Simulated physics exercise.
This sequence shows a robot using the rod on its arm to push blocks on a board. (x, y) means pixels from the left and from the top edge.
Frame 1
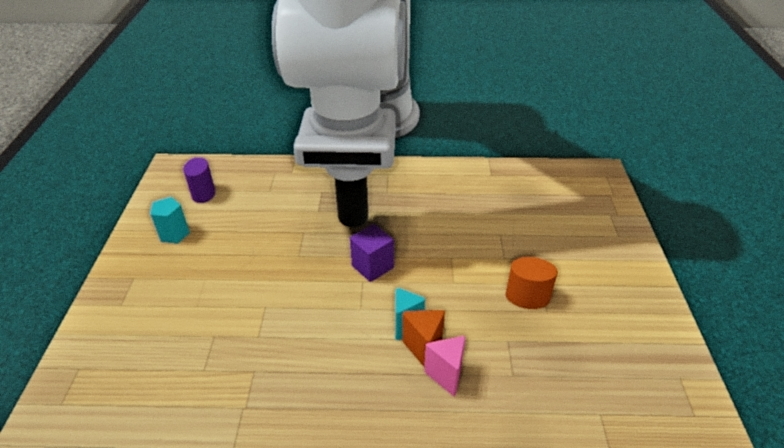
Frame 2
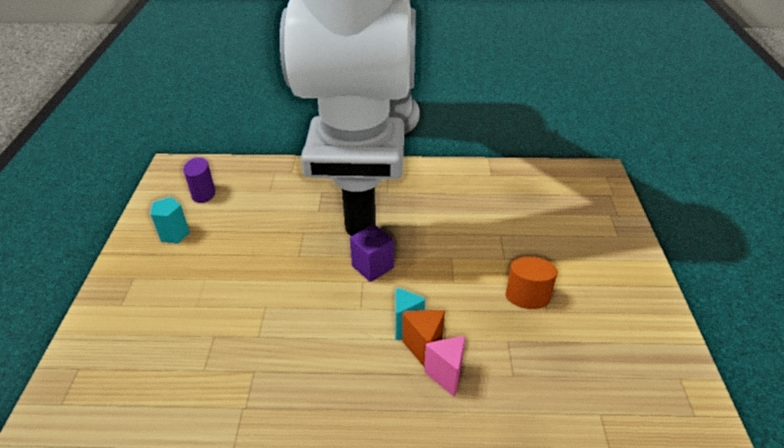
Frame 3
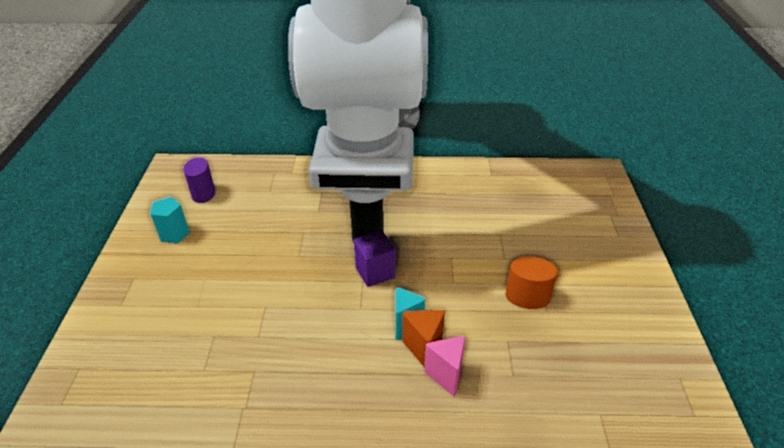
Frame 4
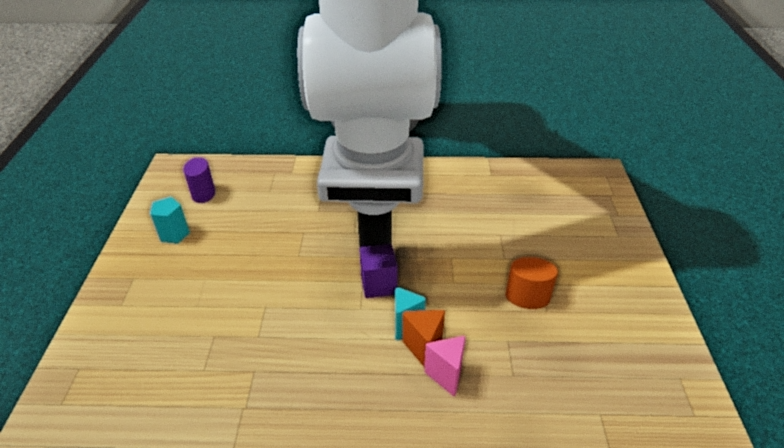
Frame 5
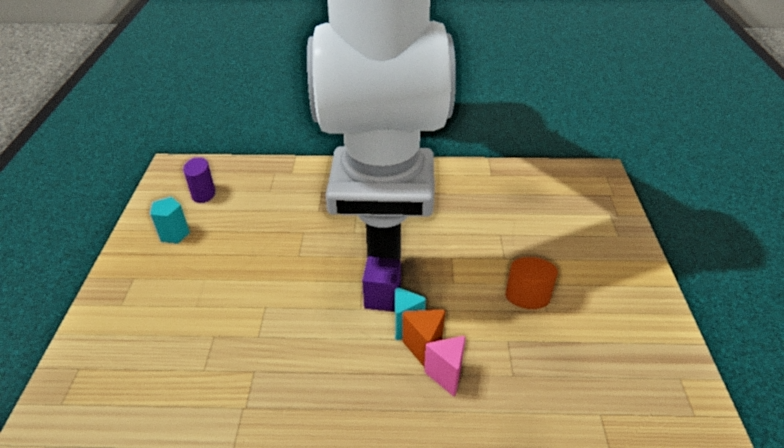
On a wooden board, a robot arm's black rod pushes a purple block toward the viewer.
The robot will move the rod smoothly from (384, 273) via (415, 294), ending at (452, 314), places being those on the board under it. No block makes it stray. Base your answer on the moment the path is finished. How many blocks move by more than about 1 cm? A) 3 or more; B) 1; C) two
B: 1.
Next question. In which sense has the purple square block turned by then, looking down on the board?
My prediction: CW.
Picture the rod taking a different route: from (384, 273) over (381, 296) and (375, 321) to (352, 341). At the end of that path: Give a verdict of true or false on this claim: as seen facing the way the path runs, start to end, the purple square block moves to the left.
The statement is correct.
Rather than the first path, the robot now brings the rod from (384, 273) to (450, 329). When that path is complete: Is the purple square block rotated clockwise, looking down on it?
I expect so.
What follows on the original path. Halfway along, rod at (416, 285); purple square block at (384, 281), turned 30° clockwise.
At the end, rod at (453, 304); purple square block at (384, 281), turned 30° clockwise; turquoise triangle not moved.
